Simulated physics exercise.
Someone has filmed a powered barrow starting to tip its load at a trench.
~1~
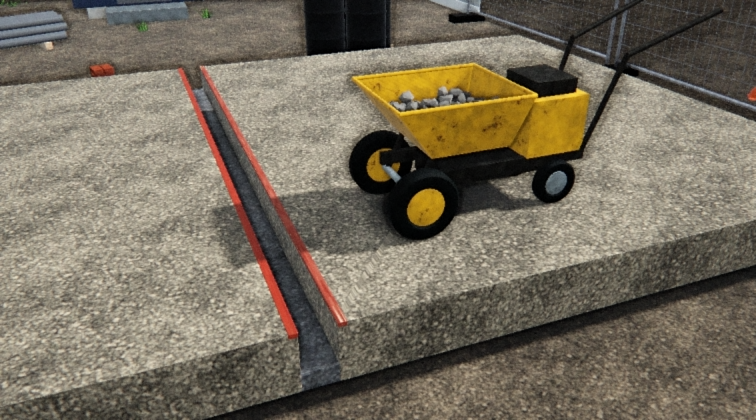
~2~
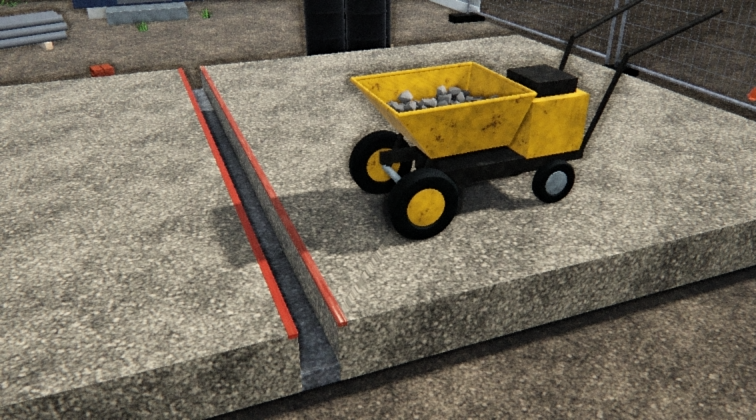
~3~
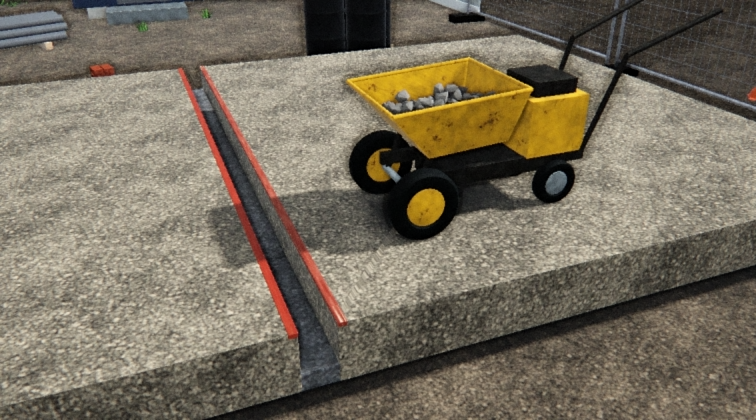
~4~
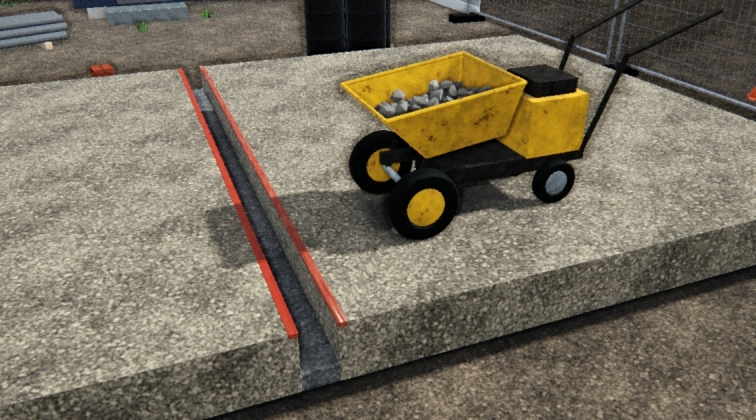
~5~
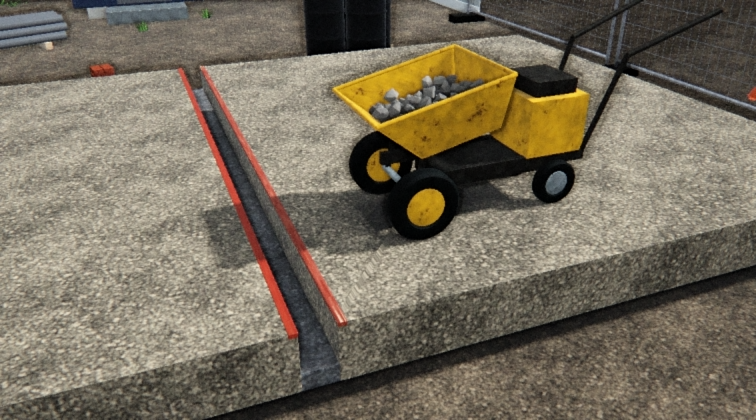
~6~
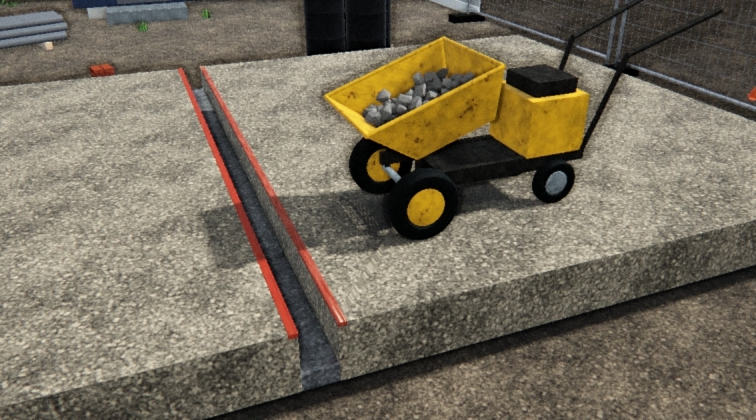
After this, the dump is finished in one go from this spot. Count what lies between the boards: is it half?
It catches the larger part.
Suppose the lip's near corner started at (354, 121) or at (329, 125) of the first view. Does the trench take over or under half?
The first try: Below a half. The second: Below a half.
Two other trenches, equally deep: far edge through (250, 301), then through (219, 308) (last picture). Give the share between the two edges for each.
Near 90 % and 100 %.
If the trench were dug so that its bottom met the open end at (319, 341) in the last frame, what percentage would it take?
Roughly 50 in a hundred.
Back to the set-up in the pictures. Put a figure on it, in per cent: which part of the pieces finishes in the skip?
About 0 per cent.
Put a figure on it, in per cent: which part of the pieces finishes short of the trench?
It comes to 10 per cent or so.
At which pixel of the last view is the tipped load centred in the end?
Near (276, 253).
Soon after the last picture, skip tipped steeply; all in the skip.
A little later, skip tipped right over; most in the skip; a small part short of the trench; a small part in or heaped over the trench; a stray few falling.
Later still, skip tipped right over; a small part in the skip; a small part short of the trench; most in or heaped over the trench; a small part beyond it.
At rest, skip tipped right over; a small part short of the trench; most in or heaped over the trench; a small part beyond it.
